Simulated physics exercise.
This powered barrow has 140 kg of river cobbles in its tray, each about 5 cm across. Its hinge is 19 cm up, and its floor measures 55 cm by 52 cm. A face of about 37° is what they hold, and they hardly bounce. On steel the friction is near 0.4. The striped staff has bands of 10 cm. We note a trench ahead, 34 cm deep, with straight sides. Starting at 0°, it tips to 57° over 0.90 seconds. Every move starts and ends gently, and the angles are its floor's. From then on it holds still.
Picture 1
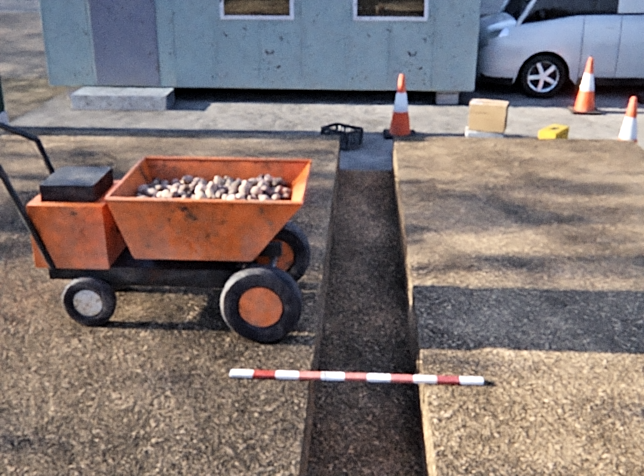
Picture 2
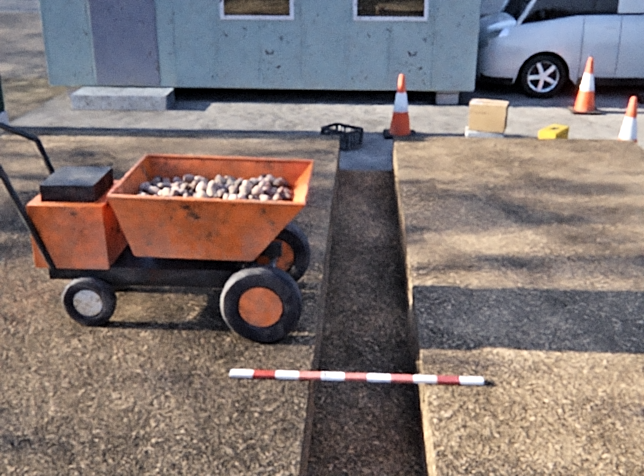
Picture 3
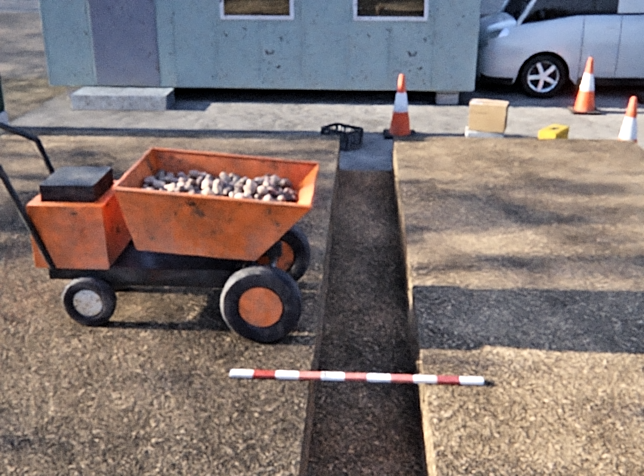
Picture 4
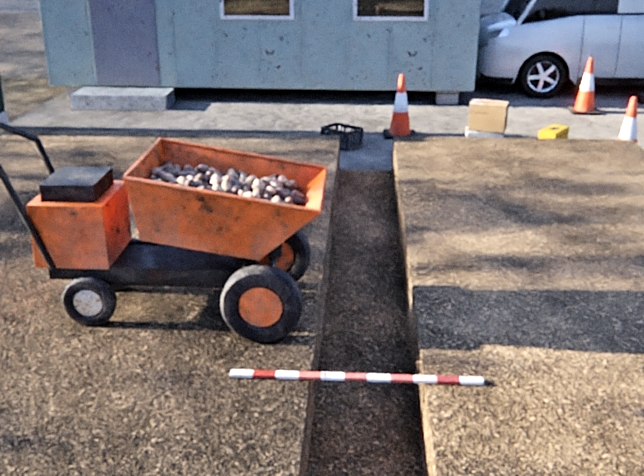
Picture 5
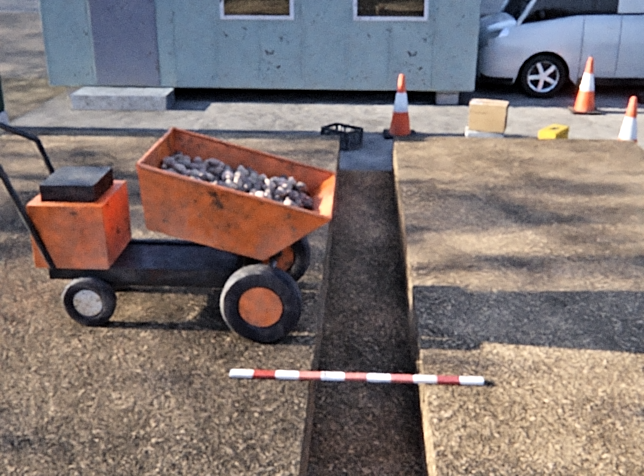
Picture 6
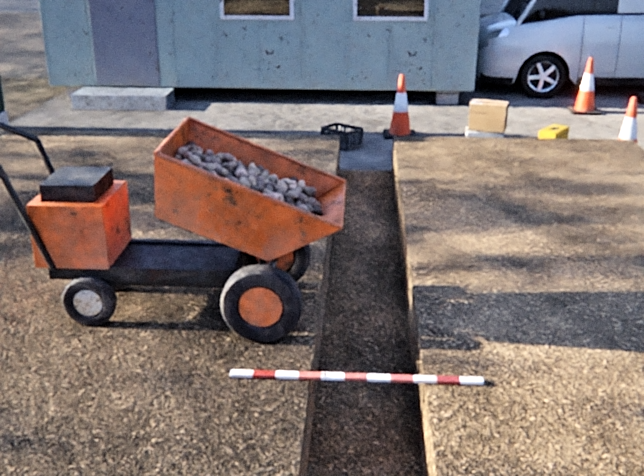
At the start, an orange powered barrow holding a level tray of river cobbles stands left of a straight-sided trench, with a red-and-white staff lying across it. The tray slowly begins to tilt, its back rising and its front lip dipping rightward, until it slopes clearly, the cobbles still inside.
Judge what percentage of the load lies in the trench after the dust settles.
About 36 %.
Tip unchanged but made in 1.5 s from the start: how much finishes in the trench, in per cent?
It would be near 40 percent.
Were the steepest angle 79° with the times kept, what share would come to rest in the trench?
Some 65 in a hundred, I'd say.
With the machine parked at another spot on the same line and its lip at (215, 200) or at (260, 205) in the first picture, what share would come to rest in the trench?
From the first place around 55 per cent, from the other around 55.
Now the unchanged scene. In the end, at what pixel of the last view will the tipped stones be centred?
Their middle is at about (402, 361).
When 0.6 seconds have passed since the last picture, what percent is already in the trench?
5 per cent or so by then.
Then, 0.3 s after the last picture the floor is at 48°, 100 % in the tray; the foremost stones are at (352, 245).
Then, 0.6 s after the last picture the floor is at 57°, 94 % in the tray, 6 % in the trench, 1 % past the trench; the foremost stones are at (419, 296).
Then, 1.0 s after the last picture the floor is at 57°, 66 % in the tray, 16 % in the trench, 18 % past the trench; the foremost stones are at (512, 322).
Then, 2.9 s after the last picture the floor is at 57°, 41 % in the tray, 36 % in the trench, 23 % past the trench; the foremost stones are at (592, 309).
